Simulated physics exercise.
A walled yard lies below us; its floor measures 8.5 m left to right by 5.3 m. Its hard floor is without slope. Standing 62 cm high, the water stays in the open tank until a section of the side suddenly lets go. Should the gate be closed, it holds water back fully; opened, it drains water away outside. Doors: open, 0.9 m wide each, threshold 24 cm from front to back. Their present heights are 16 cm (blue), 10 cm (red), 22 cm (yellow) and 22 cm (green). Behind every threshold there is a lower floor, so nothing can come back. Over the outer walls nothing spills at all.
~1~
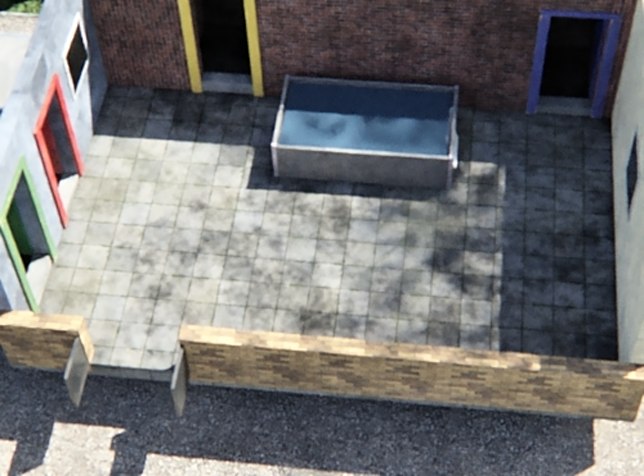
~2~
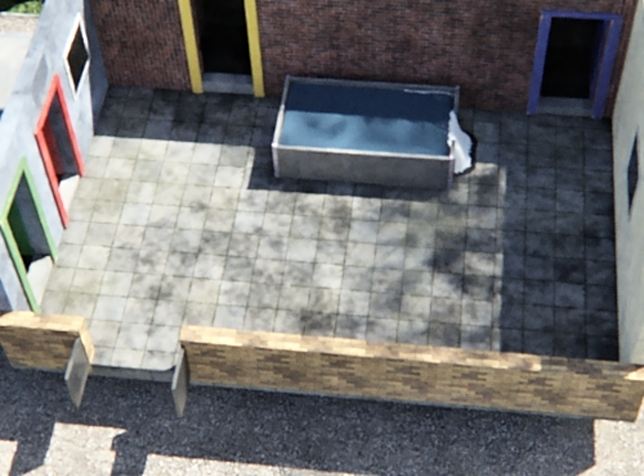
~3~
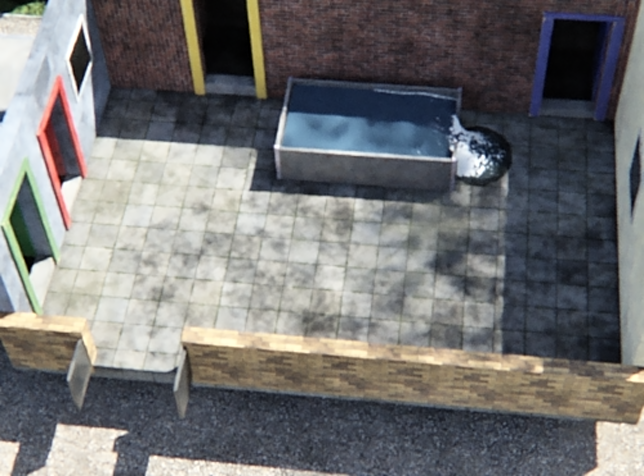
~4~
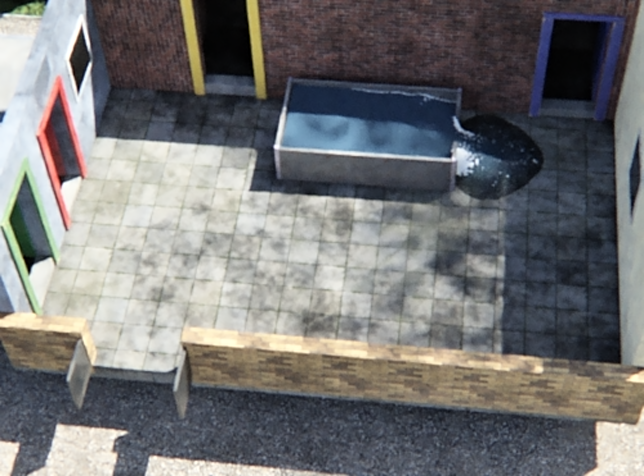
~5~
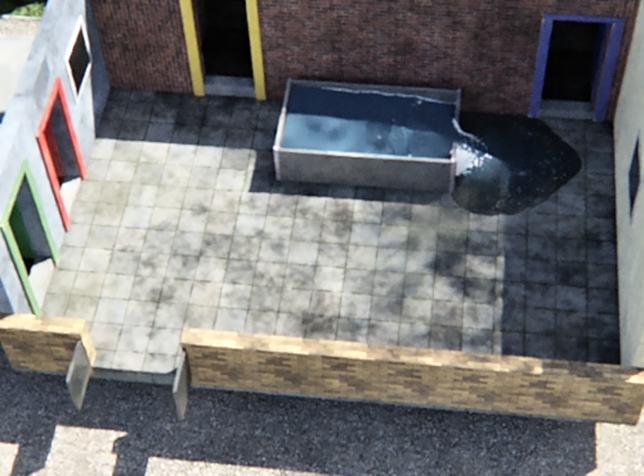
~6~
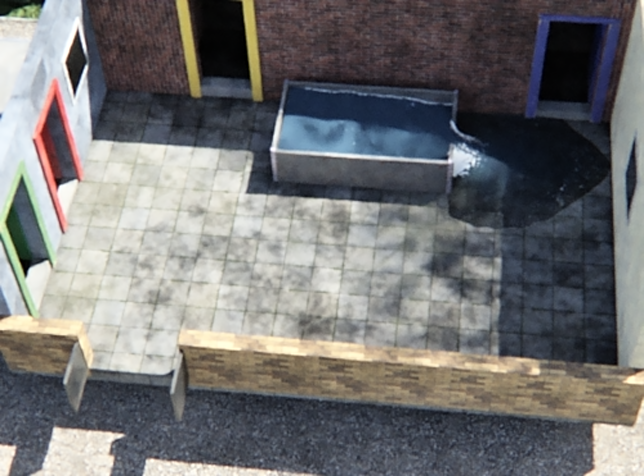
Water poured from the right end of an open tank in a walled yard, splashing onto the paving and spreading rightward in a growing dark pool that widened below the blue door.
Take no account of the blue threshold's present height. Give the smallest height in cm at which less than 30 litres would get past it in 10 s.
Close to 18 cm is just enough.
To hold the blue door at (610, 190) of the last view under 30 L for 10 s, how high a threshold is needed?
It needs roughly 19 cm.
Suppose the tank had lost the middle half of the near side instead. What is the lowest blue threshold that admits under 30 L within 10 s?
If so: Around 6.0 cm.
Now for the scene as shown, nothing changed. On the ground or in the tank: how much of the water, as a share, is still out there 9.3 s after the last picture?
I'd say near 98 per cent is still there.
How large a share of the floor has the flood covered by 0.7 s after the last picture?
Near 15 per cent of the open floor.
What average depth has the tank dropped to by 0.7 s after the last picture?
Some 48 cm.
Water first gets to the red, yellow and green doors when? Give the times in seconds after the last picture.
For red it's 8.5 s, for yellow 6.0 s, and for green 7.0 s.
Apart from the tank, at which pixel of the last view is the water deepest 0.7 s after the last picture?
Look close to (598, 124).
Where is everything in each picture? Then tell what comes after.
In the first frame, the open tank at (367, 120) is whole and still, 62 cm deep; the blue door at (571, 71) is dry.
In the second frame, the gap is at (451, 142), the front 0.3 m out at (468, 169); the back of the open tank holds 62 cm.
In the third frame, the gap is at (454, 146), the front 0.8 m out at (505, 164); the back of the open tank holds 62 cm.
In the fourth frame, water pours out at (453, 146) and has run 1.4 m, to (539, 161); about 6 cm deep outside, 62 cm at the back.
In the fifth frame, the front is at (576, 165), 2.0 m from the gap at (453, 147); 2.9 m2 of floor is wet, 62 cm left at the back.
In the sixth frame, the gap is at (450, 147), the front 2.5 m out at (603, 168); the back of the open tank holds 62 cm; 0.1 m in a straight line remain to the blue door at (570, 75).
Then, 0.7 s after the last picture water covers 15 % of the floor, deepest (38 cm) near (598, 124); 15 cm at the blue door, 0 litres in over its 16 cm threshold.
Then, 2.3 s after the last picture water covers 25 % of the floor, deepest (30 cm) near (598, 124); 23 cm at the blue door, 21 litres in over its 16 cm threshold.
Then, 9.3 s after the last picture water covers 90 % of the floor, deepest (14 cm) near (611, 183); 8 cm at the blue door, 48 litres in over its 16 cm threshold.
At the blue door as built, the water peaked near 23 cm, 2.3 s after the last picture.
Run again over the same 10 s with other heights there, 48 litres in over 16 cm, 13 litres over 21.5 cm. The limit of 30 litres is kept from about 18 cm up.
